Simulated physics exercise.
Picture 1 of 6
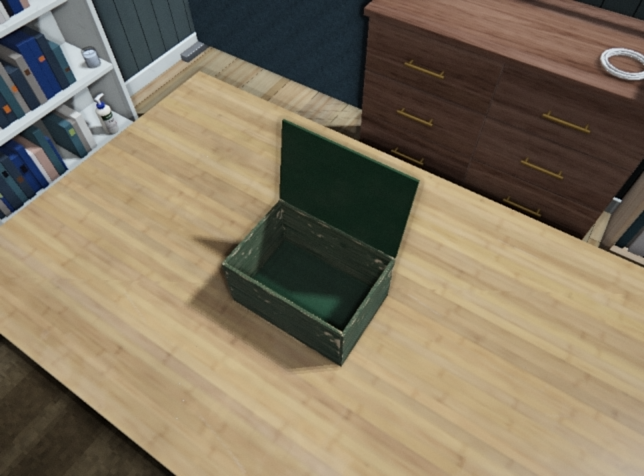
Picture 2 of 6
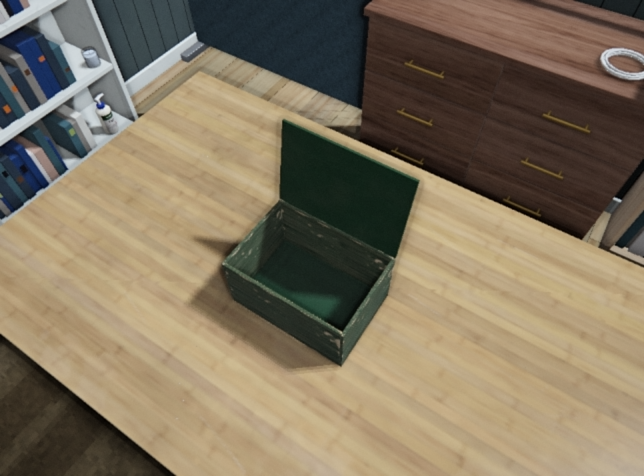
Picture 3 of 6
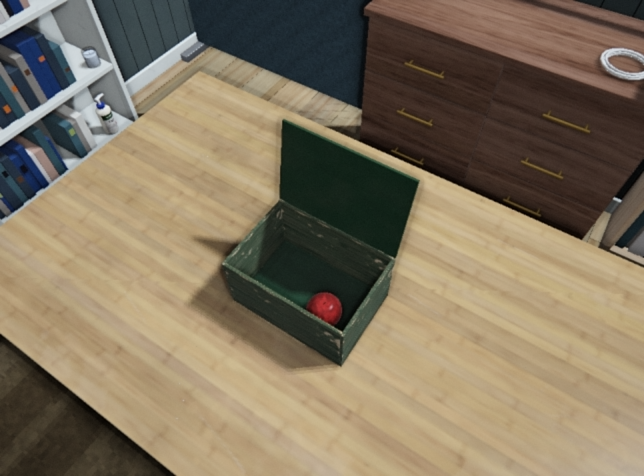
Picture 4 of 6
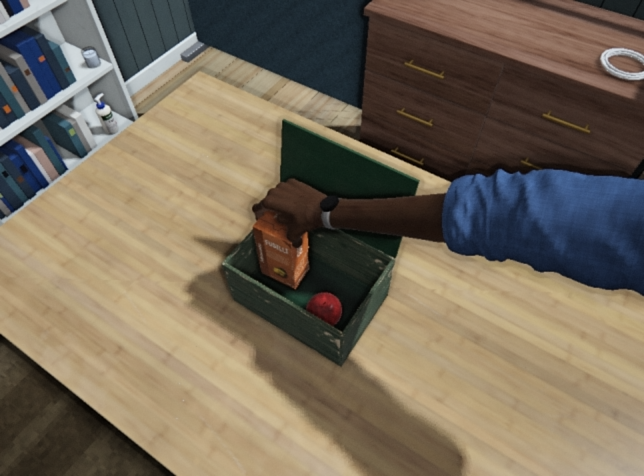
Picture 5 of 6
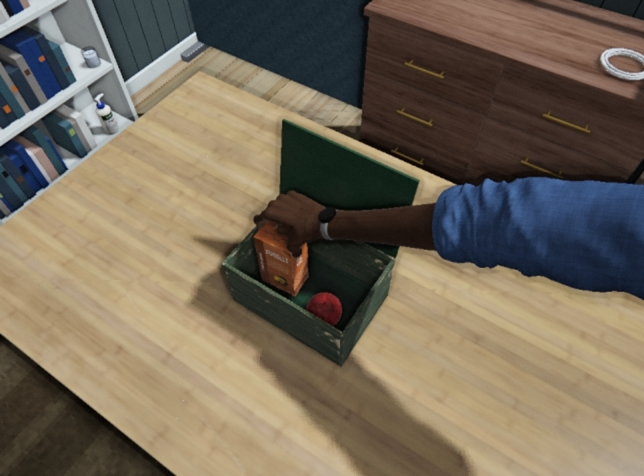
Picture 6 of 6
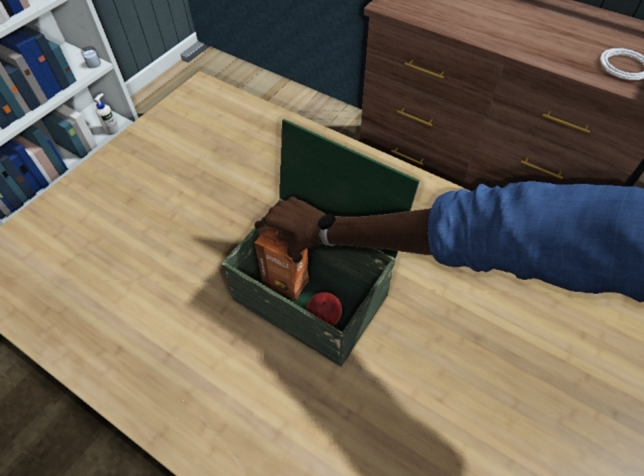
A red ball appears in an open green box, then a hand lowers an orange carton inside.
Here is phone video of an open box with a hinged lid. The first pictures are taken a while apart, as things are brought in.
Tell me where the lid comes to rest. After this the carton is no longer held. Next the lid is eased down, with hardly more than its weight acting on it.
Short of the rim, with a gap left.
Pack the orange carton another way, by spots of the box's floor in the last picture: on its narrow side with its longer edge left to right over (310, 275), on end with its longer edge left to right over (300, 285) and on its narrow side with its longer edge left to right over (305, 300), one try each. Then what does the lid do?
Lid, in order: Fully down, held open, fully down.
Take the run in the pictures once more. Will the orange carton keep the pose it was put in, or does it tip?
At the finish it holds its orientation.
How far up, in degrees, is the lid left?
Roughly 20°.
Then, 1.10 s later than the last frame, lid starting down.
Then, 1.50 s later than the last frame, lid 66° above the rim.
Then, 1.80 s later than the last frame, lid 46° above the rim.
Then, 2.00 s later than the last frame, lid 31° above the rim.
When it is over, lid 22° above the rim; both as before. End places, in pixels of the last picture, orange carton near (284, 263).
